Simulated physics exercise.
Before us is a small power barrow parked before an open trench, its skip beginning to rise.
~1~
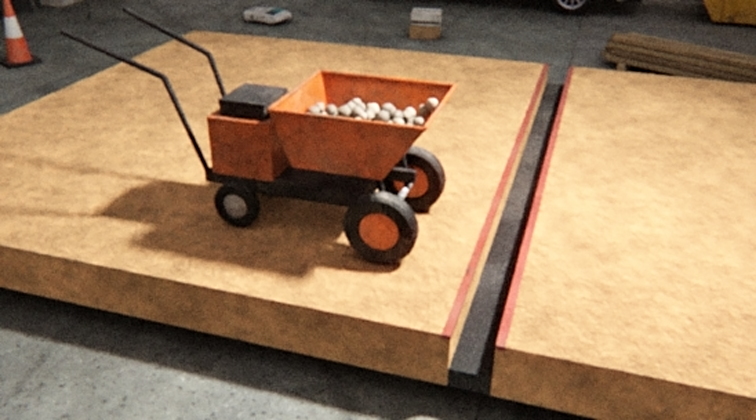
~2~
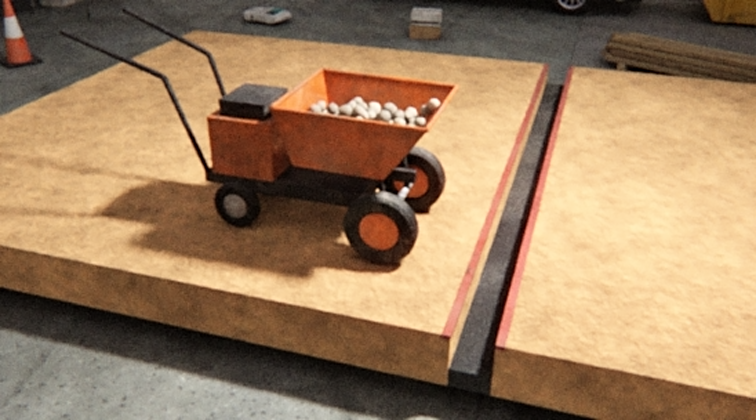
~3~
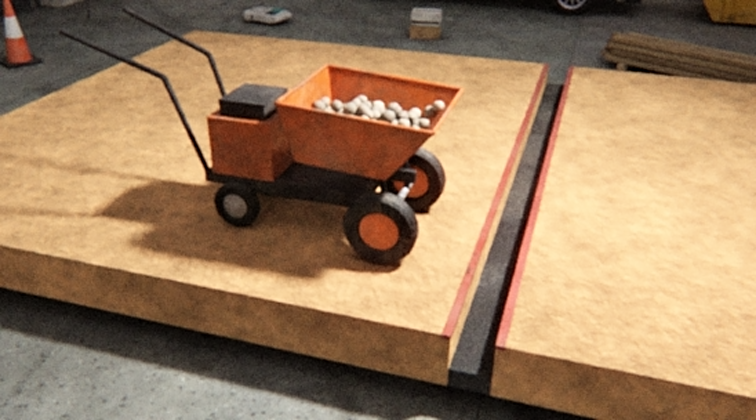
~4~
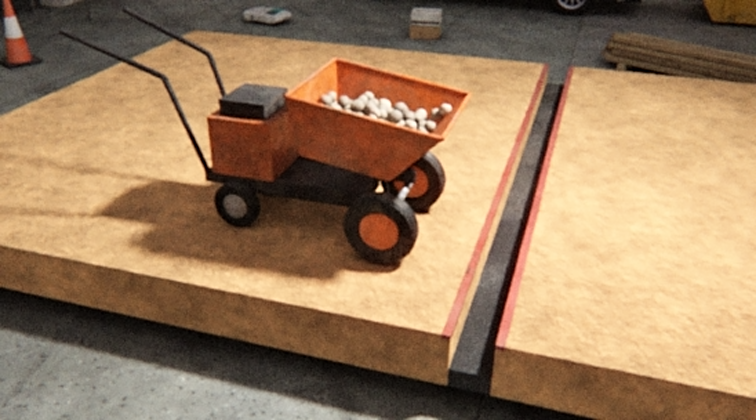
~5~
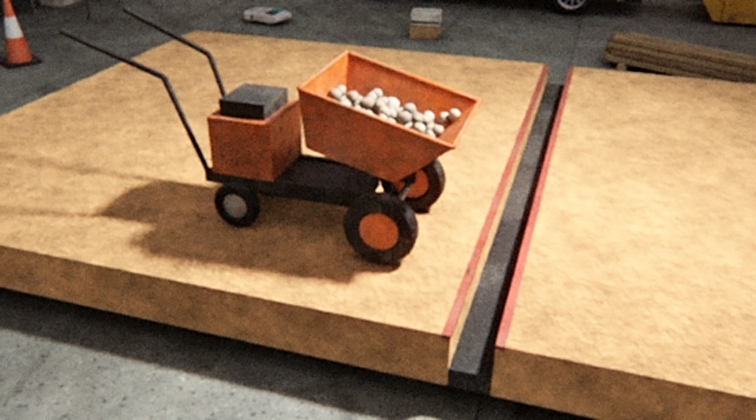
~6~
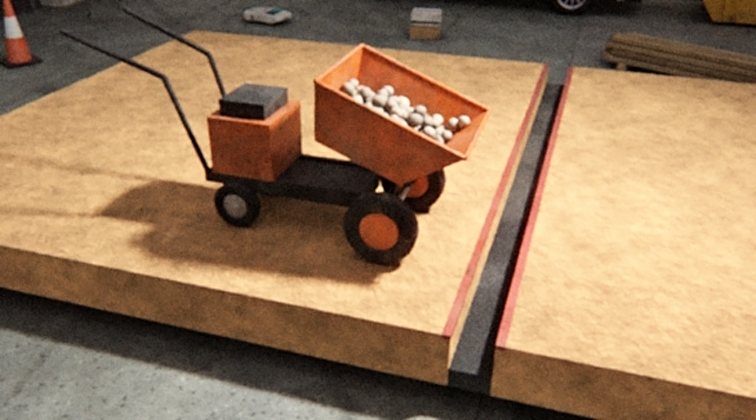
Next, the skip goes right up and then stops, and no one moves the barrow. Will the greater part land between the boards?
Trench misses most.
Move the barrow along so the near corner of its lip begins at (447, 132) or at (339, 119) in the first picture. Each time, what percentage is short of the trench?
Around 0 and 30 per cent respectively.
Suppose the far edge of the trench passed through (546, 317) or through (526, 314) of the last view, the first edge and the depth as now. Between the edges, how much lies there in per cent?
I'd put it near 90 in a hundred, then near 70 in a hundred.
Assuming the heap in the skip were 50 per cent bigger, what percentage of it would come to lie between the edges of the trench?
It comes to 10 per cent or so.
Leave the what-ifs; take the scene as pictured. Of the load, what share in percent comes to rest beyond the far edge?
About 45 %.
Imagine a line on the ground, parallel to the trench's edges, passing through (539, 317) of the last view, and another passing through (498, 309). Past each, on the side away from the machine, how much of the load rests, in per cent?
About 20 and 50 %.
Soon after the last picture, skip tipped steeply; all in the skip.
A little later, skip tipped right over; most in the skip; a stray few in or heaped over the trench; a small part beyond it; a stray few falling.
Later still, skip tipped right over; about half in the skip; about a quarter in or heaped over the trench; about a third beyond it.
By the end, skip tipped right over; about a third in the skip; about a quarter in or heaped over the trench; about half beyond it.
